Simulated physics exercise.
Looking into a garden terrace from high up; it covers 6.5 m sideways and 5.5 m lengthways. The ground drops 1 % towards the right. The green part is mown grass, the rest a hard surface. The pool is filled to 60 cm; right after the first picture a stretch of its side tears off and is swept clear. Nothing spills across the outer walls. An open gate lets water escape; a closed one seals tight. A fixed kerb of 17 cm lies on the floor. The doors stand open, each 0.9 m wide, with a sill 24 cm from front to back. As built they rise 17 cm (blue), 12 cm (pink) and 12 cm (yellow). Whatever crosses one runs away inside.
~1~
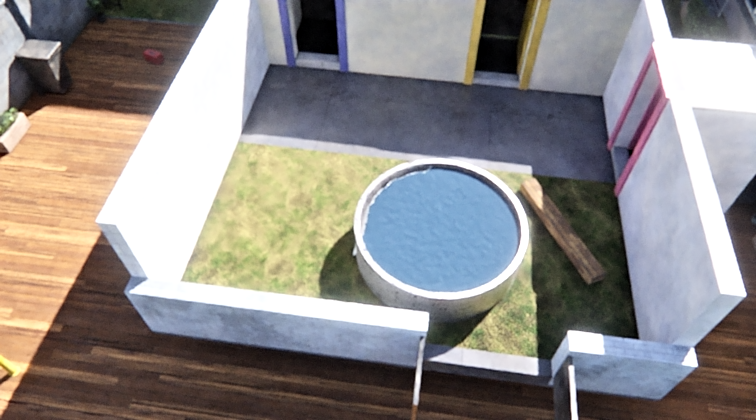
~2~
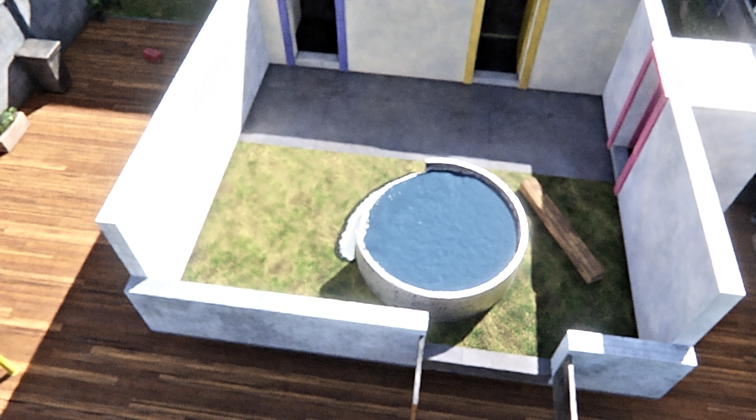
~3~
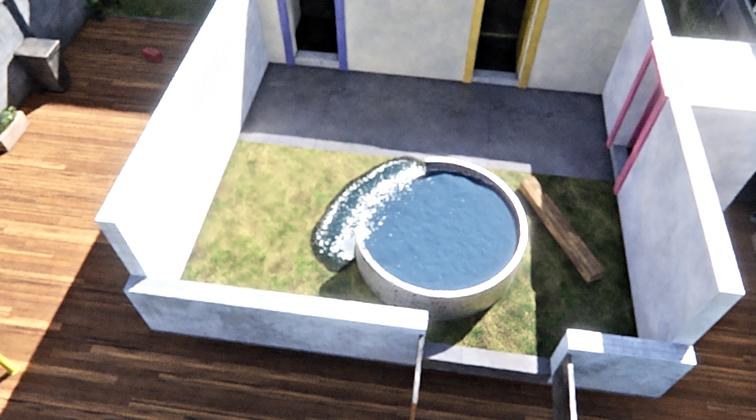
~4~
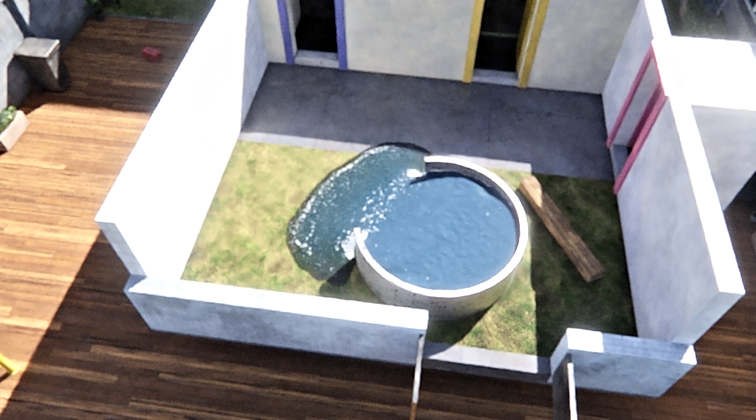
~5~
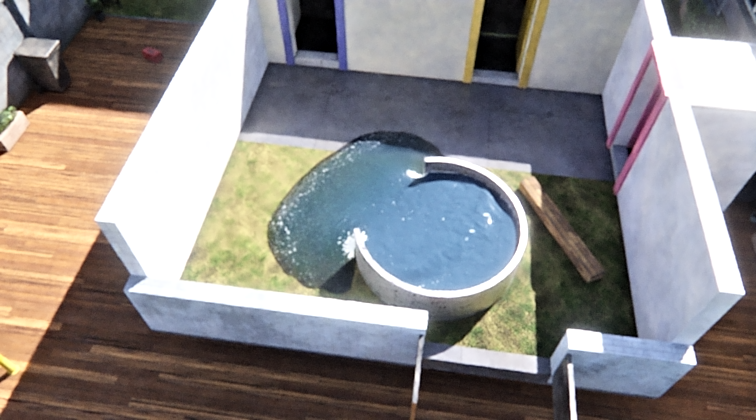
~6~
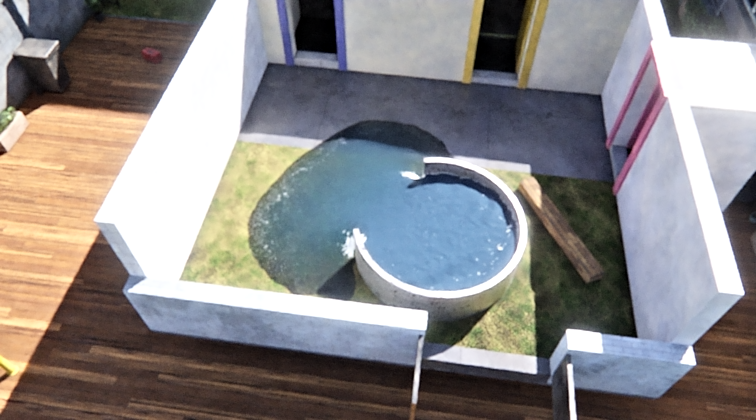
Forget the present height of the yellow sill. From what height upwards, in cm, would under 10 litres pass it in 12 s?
Some 5 cm above the ground.
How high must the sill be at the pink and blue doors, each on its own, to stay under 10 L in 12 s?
About 11.5 cm at pink and 23 cm at blue.
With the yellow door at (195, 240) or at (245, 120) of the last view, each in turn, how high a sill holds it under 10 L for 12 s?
Roughly 11.5 and 16 cm.
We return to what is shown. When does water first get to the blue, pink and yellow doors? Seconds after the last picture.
Arrival: Blue 0.9 s, pink 5.5 s, yellow 1.8 s.
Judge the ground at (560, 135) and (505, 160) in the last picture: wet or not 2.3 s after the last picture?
In turn: Not reached, dry.
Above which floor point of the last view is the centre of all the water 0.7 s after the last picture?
Around (389, 217).
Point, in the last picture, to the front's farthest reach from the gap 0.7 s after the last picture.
Near (338, 78).
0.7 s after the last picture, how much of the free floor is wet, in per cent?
Some 40 per cent of it.
Then, 0.7 s after the last picture water covers 40 % of the floor, deepest (25 cm) near (382, 200); it has not reached the yellow door.
Then, 2.3 s after the last picture water covers 55 % of the floor, deepest (32 cm) near (263, 76); 3 cm at the yellow door, 0 litres in over its 12 cm sill.
Then, 11.3 s after the last picture water covers 95 % of the floor, deepest (14 cm) near (622, 237); 9 cm at the yellow door, 0 litres in over its 12 cm sill.
At the yellow door as built, the water peaked near 9 cm, 11.3 s after the last picture.
With a sill of 4.5 cm, 16 litres would have come in within the 12 s; with 6 cm, 5 litres. So under 10 litres takes about 5 cm.
